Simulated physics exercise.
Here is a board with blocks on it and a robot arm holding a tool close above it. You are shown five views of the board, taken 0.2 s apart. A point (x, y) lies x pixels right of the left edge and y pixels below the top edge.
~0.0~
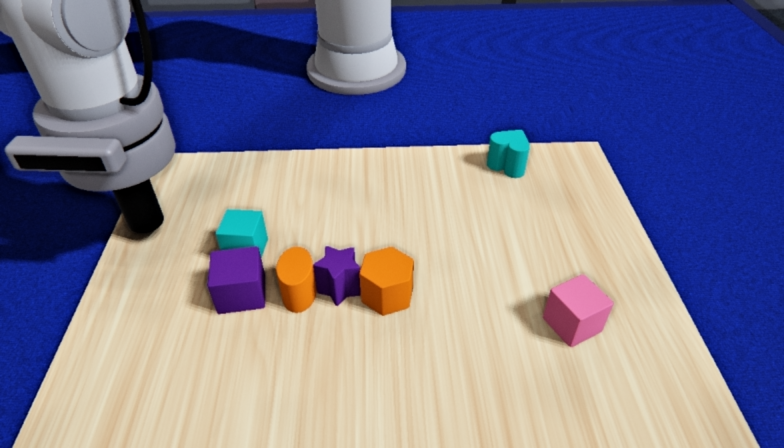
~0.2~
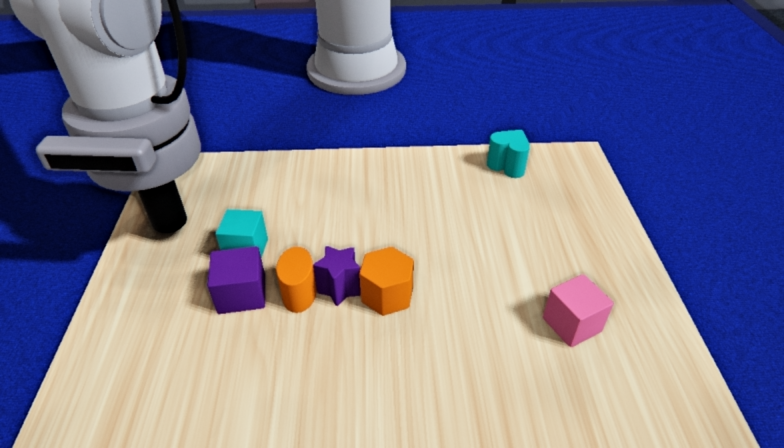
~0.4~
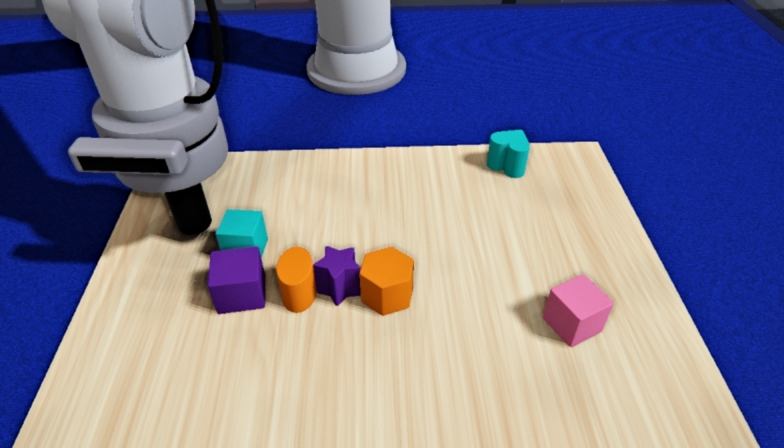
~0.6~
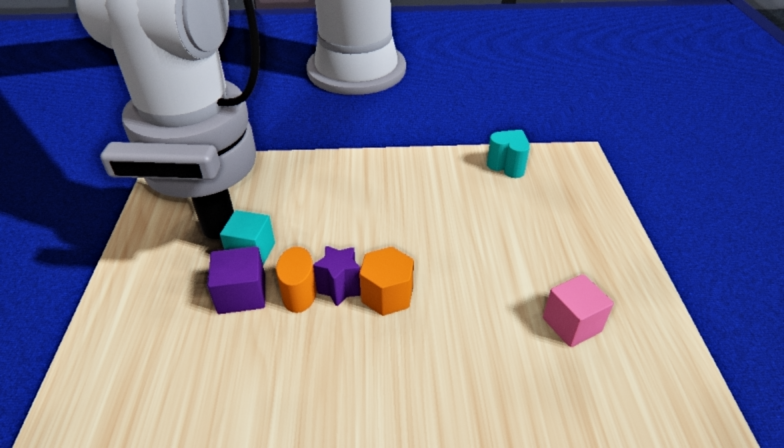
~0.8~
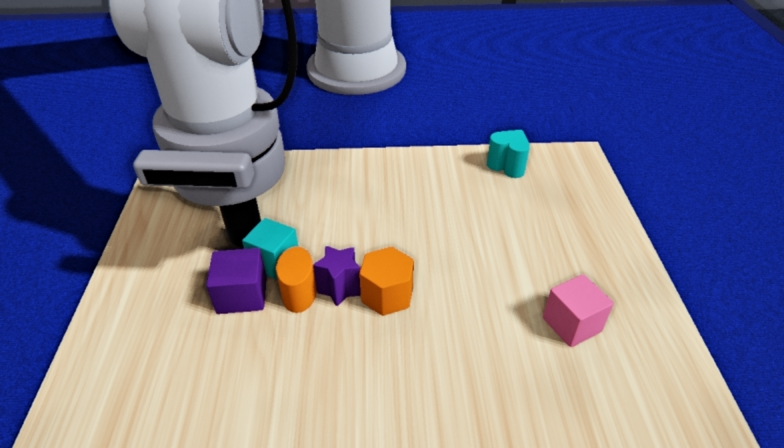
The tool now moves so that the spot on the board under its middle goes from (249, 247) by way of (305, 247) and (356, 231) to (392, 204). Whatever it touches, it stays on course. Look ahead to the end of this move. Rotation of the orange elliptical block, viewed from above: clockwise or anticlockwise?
Seen from overhead, it turns clockwise.
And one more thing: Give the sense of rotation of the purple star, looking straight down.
The turn is anti-clockwise.
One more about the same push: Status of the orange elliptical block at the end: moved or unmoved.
My prediction: It moves.
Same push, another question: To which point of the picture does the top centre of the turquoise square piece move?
I'd place it at (311, 244), taking the centre of its top.
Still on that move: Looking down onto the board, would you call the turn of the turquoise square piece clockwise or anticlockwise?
The turquoise square piece rotates clockwise.
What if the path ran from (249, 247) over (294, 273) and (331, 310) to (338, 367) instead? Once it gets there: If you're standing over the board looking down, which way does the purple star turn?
Rotation: Counter-clockwise.
The first path, step by step. One third of the way, tool (304, 236); turquoise square piece (311, 244), turned 60° clockwise; orange elliptical block (298, 278), turned 35° clockwise; purple star (338, 267), turned 35° anticlockwise.
Two thirds of the way, tool (356, 221); turquoise square piece (311, 244), turned 60° clockwise; orange elliptical block (299, 278), turned 35° clockwise; purple star (338, 267), turned 35° anticlockwise.
At the end, tool (392, 194); purple square piece in place; turquoise square piece (311, 244), turned 60° clockwise; orange elliptical block (299, 278), turned 35° clockwise; purple star (338, 267), turned 35° anticlockwise.
